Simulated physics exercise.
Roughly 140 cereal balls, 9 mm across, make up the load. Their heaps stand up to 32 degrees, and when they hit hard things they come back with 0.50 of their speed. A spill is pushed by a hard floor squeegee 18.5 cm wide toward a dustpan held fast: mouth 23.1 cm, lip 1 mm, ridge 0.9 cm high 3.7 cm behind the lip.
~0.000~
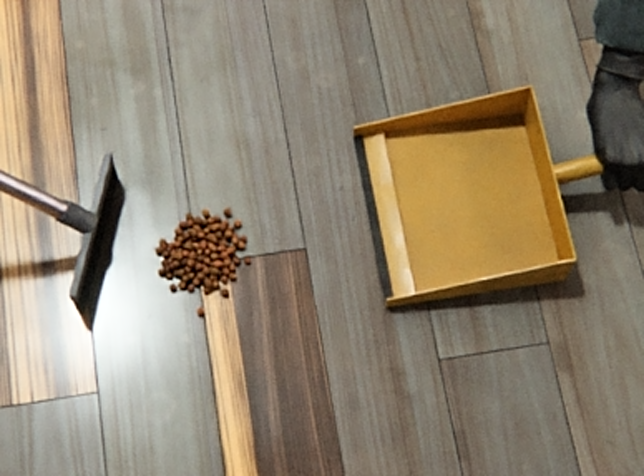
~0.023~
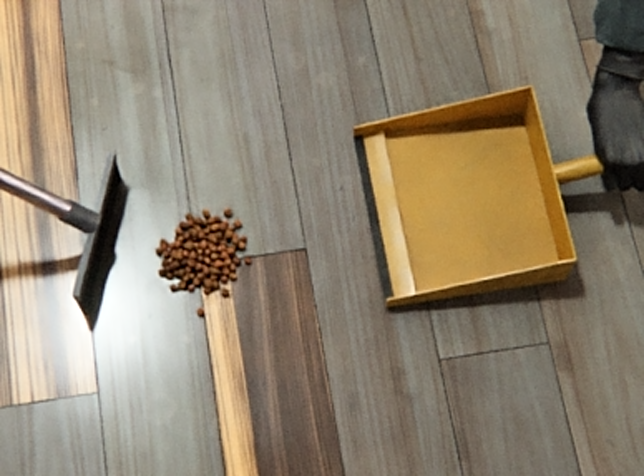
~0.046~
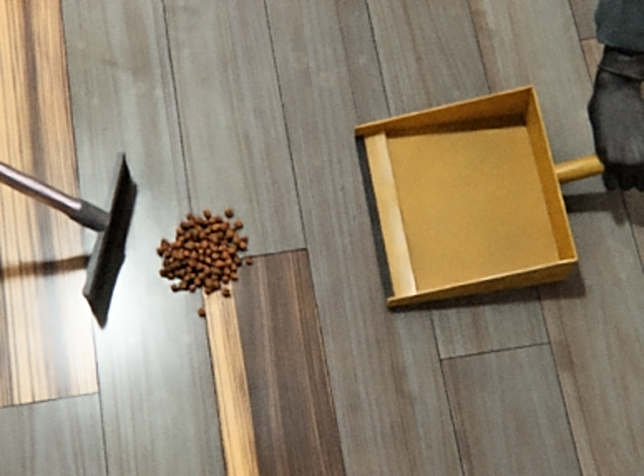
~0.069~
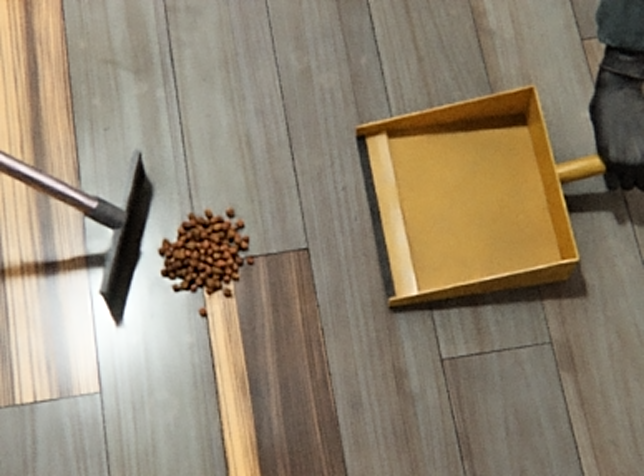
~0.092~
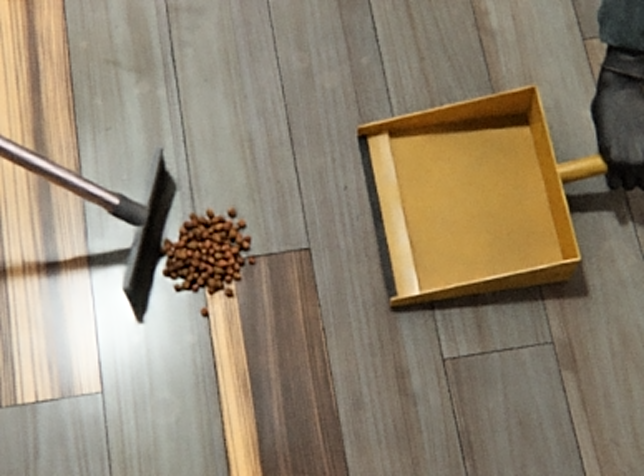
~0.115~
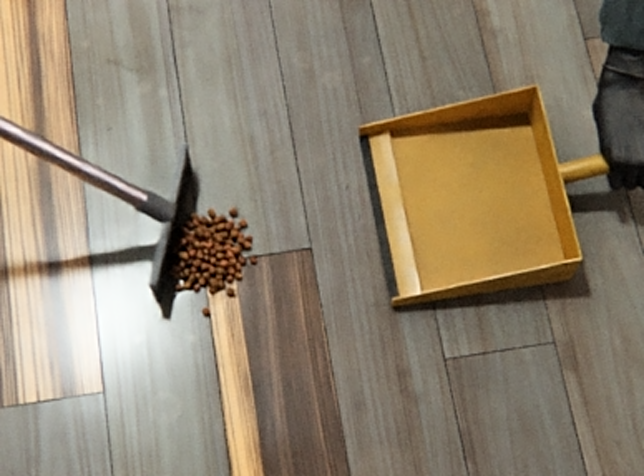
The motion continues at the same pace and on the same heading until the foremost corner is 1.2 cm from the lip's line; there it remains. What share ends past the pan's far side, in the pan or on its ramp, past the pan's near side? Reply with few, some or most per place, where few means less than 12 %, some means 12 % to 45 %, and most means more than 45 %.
Past the pan's far side = few, in the pan or on its ramp = most, past the pan's near side = some.
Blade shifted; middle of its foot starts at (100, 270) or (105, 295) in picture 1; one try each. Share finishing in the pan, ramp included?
About 55 and 50 per cent.
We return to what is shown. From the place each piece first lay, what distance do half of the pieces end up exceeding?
I'd say close to 26 cm.
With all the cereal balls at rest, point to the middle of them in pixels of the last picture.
Estimated resting centre: Around (405, 262).
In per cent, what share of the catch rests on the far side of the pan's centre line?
Something like 30 in a hundred.
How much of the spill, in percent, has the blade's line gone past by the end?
Near 0 percent, give or take.
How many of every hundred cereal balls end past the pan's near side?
I'd say around 25 percent.
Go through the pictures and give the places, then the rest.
In the first picture, blade from (74, 297) to (109, 160), moved 0.0 cm, 0 of the pieces shifted so far; middle of the pieces at (200, 252); pan at (472, 204).
In the second picture, blade from (78, 296) to (112, 160), moved 0.3 cm, 0 of the pieces shifted so far; middle of the pieces at (200, 252).
In the third picture, blade from (88, 295) to (122, 158), moved 1.4 cm, 0 of the pieces shifted so far; middle of the pieces at (201, 252).
In the fourth picture, blade from (104, 293) to (137, 156), moved 3.1 cm, 0 of the pieces shifted so far; middle of the pieces at (203, 252).
In the fifth picture, blade from (127, 289) to (159, 153), moved 5.5 cm, 0 of the pieces shifted so far; middle of the pieces at (204, 252).
In the sixth picture, blade from (154, 285) to (185, 150), moved 8.5 cm, 15 of the pieces shifted so far; middle of the pieces at (206, 252); pan at (478, 204). Its pace works out near 1.31 m/s.
After 0.21 s, middle of the blade 12 cm from the lip; 0 % over the lip, far side 0 %, near side 5 %.
Then, at 0.27 s, middle of the blade 6 cm from the lip; 0 % over the lip, far side 0 %, near side 15 %.
After 0.47 s, middle of the blade 4 cm from the lip; 65 % over the lip, far side 0 %, near side 25 %.
In the end, at 1.3 s, far side 0 %, pan 50 %, near side 25 %, in front of the lip or behind the blade 25 %.
